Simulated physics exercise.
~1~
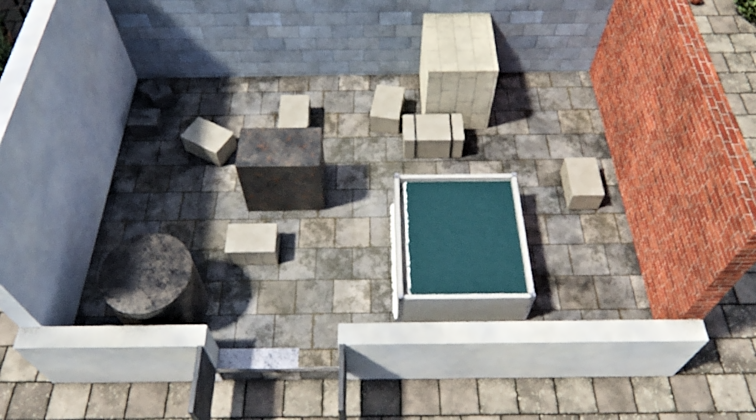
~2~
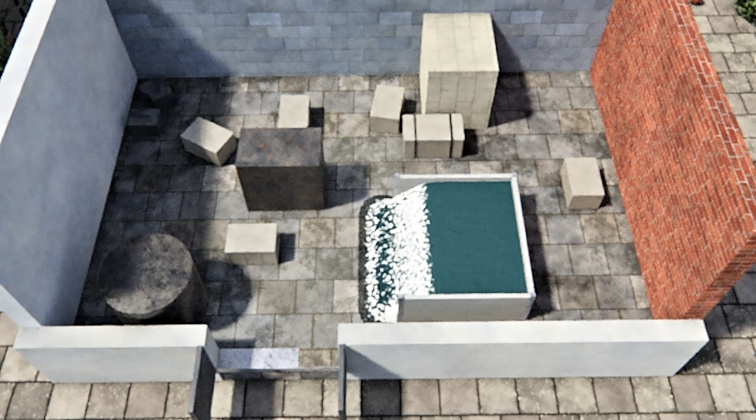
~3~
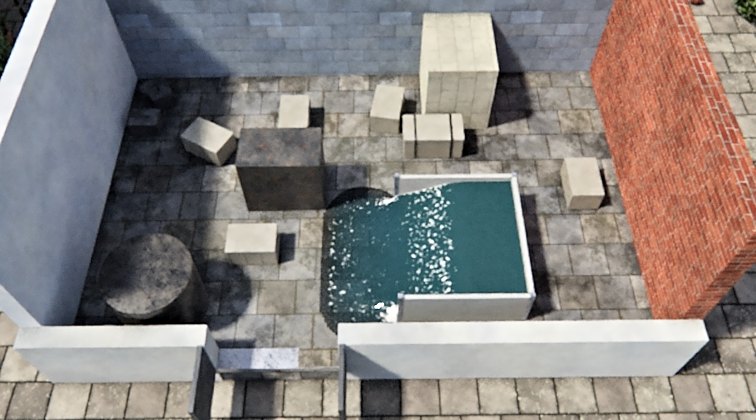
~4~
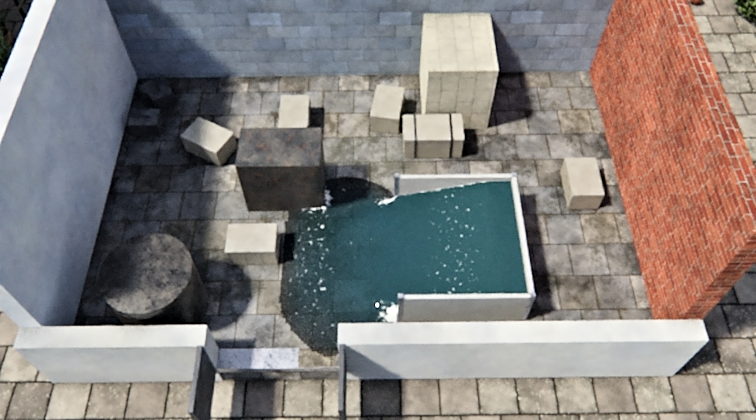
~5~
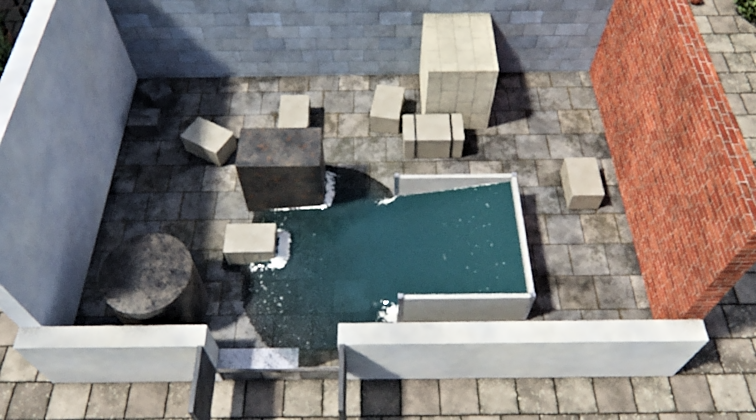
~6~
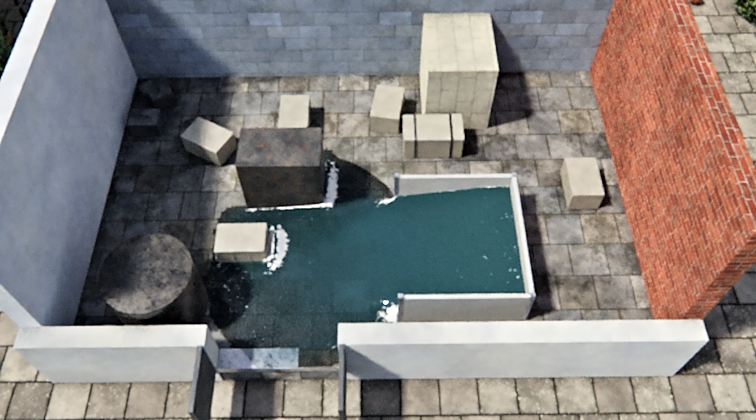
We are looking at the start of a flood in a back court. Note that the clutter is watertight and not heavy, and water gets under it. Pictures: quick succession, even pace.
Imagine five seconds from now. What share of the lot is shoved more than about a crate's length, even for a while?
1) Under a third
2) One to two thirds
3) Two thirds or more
Answer: 2.
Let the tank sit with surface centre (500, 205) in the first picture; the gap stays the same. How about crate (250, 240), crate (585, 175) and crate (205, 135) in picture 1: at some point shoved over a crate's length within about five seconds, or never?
Result per object - went far, stayed close, stayed close.
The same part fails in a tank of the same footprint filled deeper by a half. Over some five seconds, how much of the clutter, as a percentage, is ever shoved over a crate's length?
50 per cent.
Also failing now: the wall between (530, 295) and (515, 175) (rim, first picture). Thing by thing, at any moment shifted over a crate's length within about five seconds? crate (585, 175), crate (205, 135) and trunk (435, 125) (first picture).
In turn: Moved that far, stayed within it, stayed within it.
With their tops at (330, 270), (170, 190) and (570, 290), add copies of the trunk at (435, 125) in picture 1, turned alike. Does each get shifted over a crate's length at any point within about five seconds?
Taking them one at a time: Gets driven off, then gets driven off, then remains close.
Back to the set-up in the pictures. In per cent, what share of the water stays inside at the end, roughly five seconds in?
My figure is 80 per cent.
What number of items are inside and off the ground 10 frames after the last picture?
Count: 1.
A moment on, 1 of 8 are well off their spots; 0 afloat.
Next, 1 of 8 are well off their spots; 1 afloat.
Later, 3 of 8 are well off their spots; 2 afloat.
In the end, 3 of 8 are well off their spots, and 3 have been at some point; 3 afloat.
